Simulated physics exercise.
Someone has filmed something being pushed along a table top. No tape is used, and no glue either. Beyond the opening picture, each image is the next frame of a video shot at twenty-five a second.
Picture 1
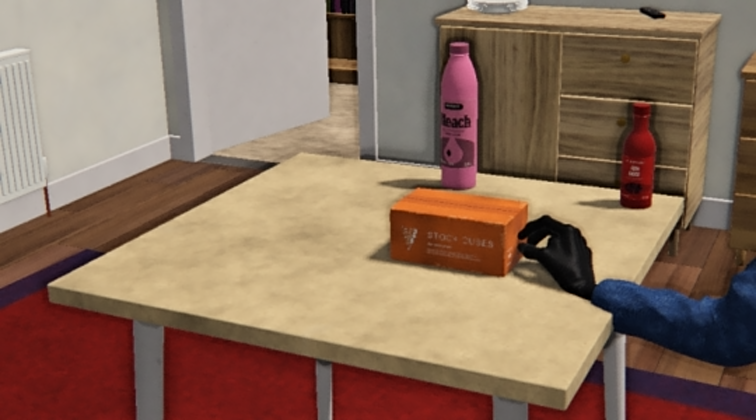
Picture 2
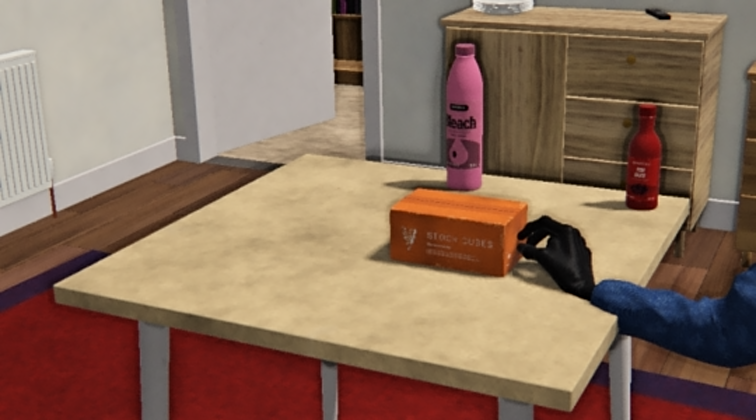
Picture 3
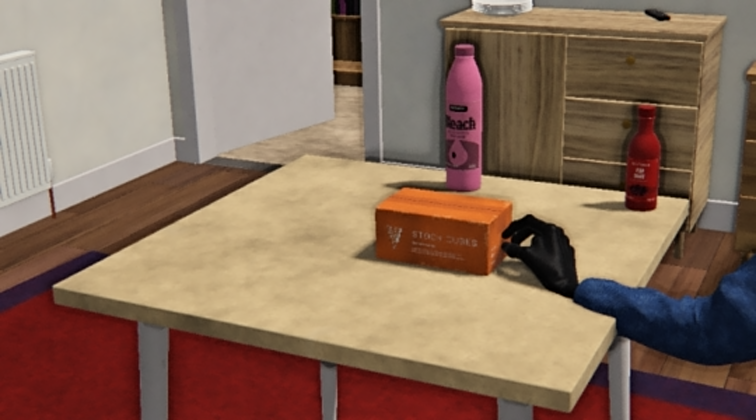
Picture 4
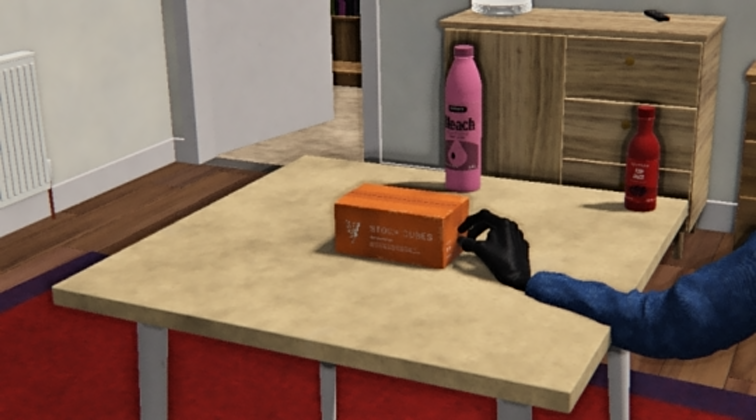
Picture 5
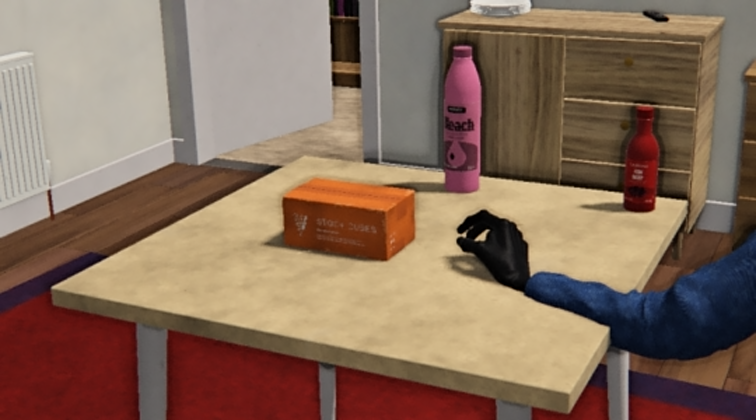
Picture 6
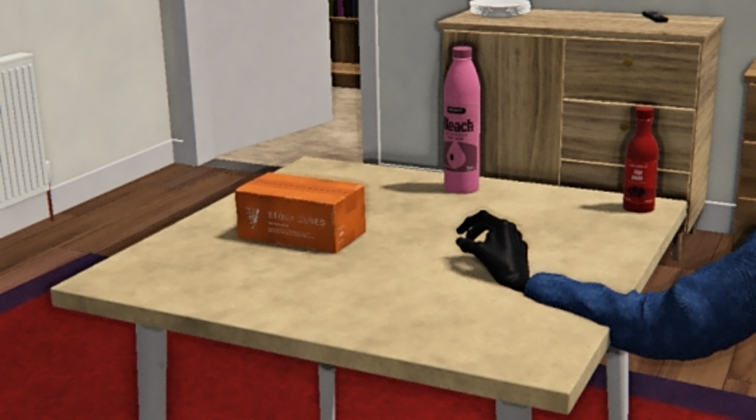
On a table top, a black-gloved hand pushing an orange box to the left, then staying still as the box slides on.
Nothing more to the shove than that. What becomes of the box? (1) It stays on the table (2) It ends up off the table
2.
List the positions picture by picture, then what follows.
The first frame shows under the hand; orange box (459, 231).
The second frame shows under the hand; orange box (459, 231).
The third frame shows under the hand; orange box (444, 230).
The fourth frame shows orange box (402, 225).
The fifth frame shows orange box (349, 218) displaced a little.
The sixth frame shows orange box (301, 212) displaced about its own width.
Then, 0.10 s past the last view, orange box displaced well along near (196, 197).
Then, 0.30 s past the last view, orange box now off the table.
Then, 0.50 s past the last view, things are still on the move.
Then, 0.70 s past the last view, as before.
Finally, off the table, orange box.
